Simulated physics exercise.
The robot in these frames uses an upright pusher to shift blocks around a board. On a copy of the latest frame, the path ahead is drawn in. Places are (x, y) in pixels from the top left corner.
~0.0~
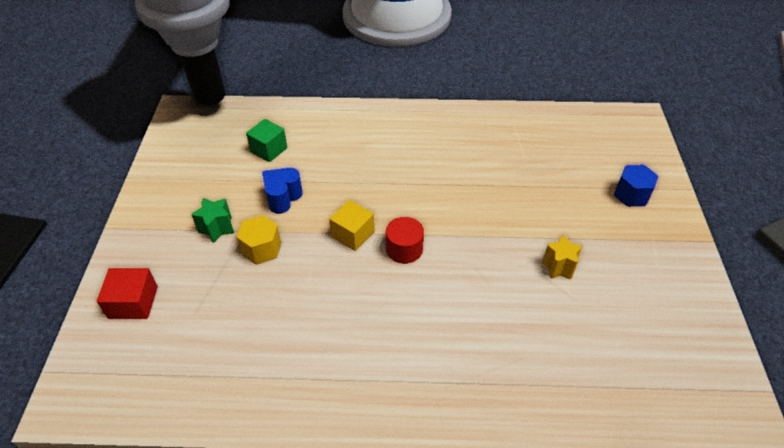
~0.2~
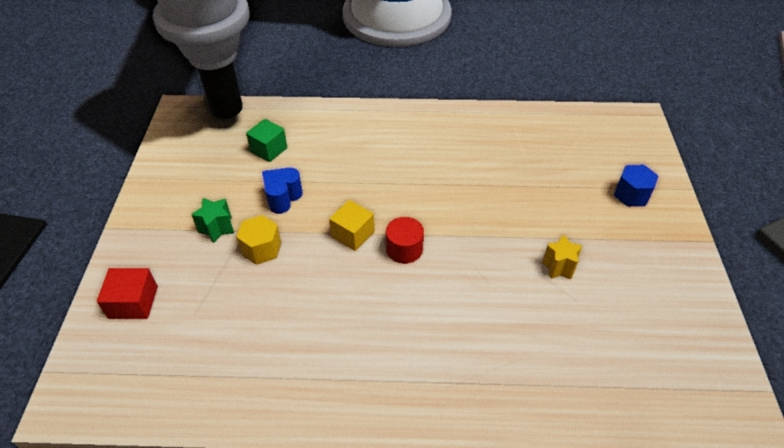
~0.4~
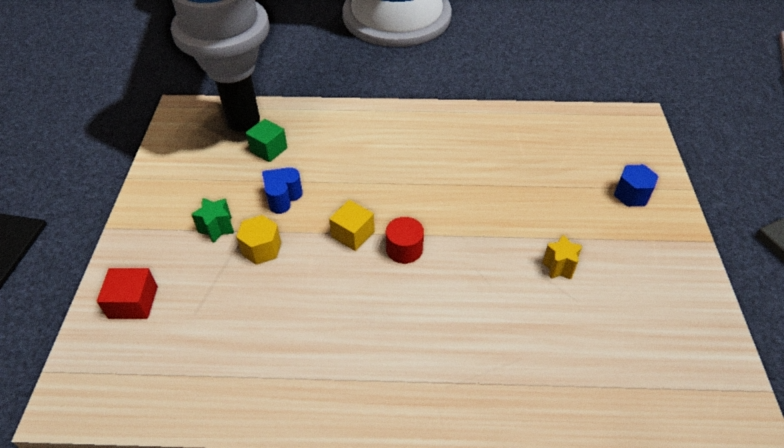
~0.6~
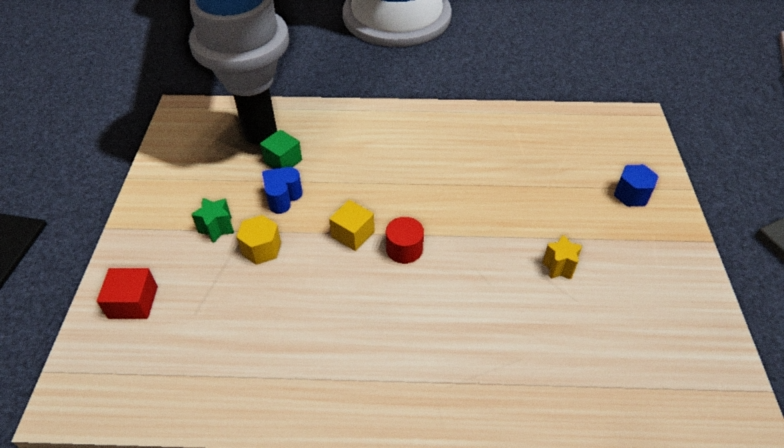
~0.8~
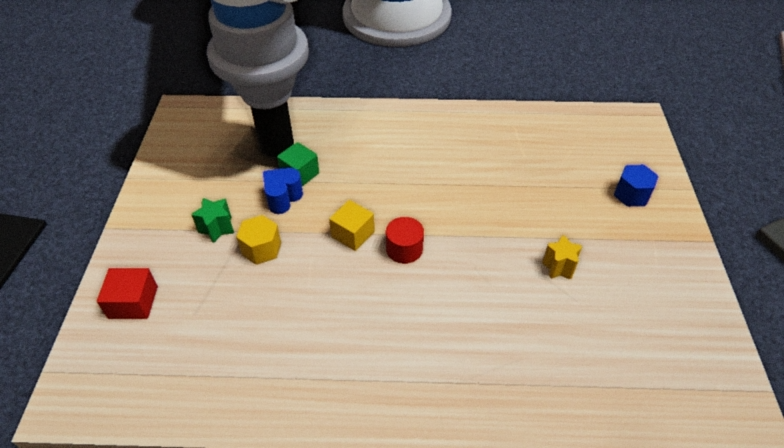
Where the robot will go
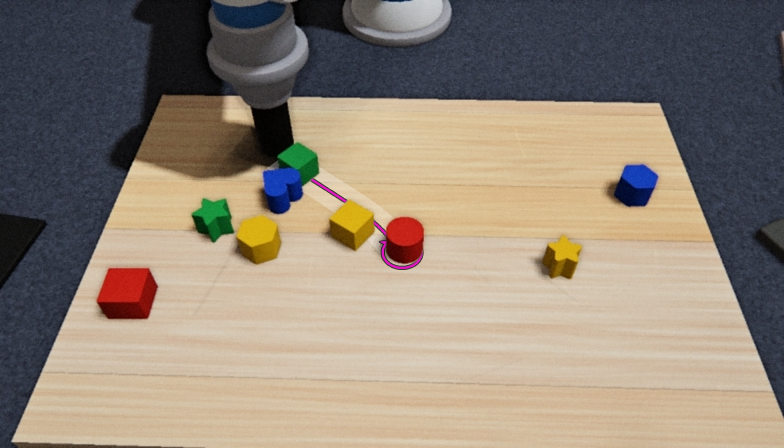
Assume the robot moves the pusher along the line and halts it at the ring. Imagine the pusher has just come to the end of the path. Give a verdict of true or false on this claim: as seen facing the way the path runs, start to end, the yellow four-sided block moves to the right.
It is true.
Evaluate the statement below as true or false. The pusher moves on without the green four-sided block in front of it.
False
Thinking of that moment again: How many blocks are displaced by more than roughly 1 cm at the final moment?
Moved: More than two.
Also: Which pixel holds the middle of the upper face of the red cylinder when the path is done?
(461, 273)
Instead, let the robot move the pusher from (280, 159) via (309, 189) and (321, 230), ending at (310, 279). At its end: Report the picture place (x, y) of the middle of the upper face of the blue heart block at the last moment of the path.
Its top middle will sit at (281, 198).
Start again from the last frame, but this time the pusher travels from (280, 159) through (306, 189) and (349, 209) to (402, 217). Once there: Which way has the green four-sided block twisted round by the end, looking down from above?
Spin direction: Counter-clockwise.
The drawn path runs from (280, 159) by way of (342, 199) to (402, 252).
The first path, step by step. One third of the way, pusher (319, 174); blue heart block (281, 181), turned 15° clockwise; green four-sided block (340, 184).
Two thirds of the way, pusher (363, 202); blue heart block (281, 181), turned 15° clockwise; green four-sided block (390, 211); yellow four-sided block (367, 232), turned 80° clockwise; red cylinder (411, 235).
At the end, pusher (402, 241); blue heart block (281, 181), turned 15° clockwise; green four-sided block (433, 251); yellow four-sided block (367, 245), turned 110° clockwise; red cylinder (461, 273).
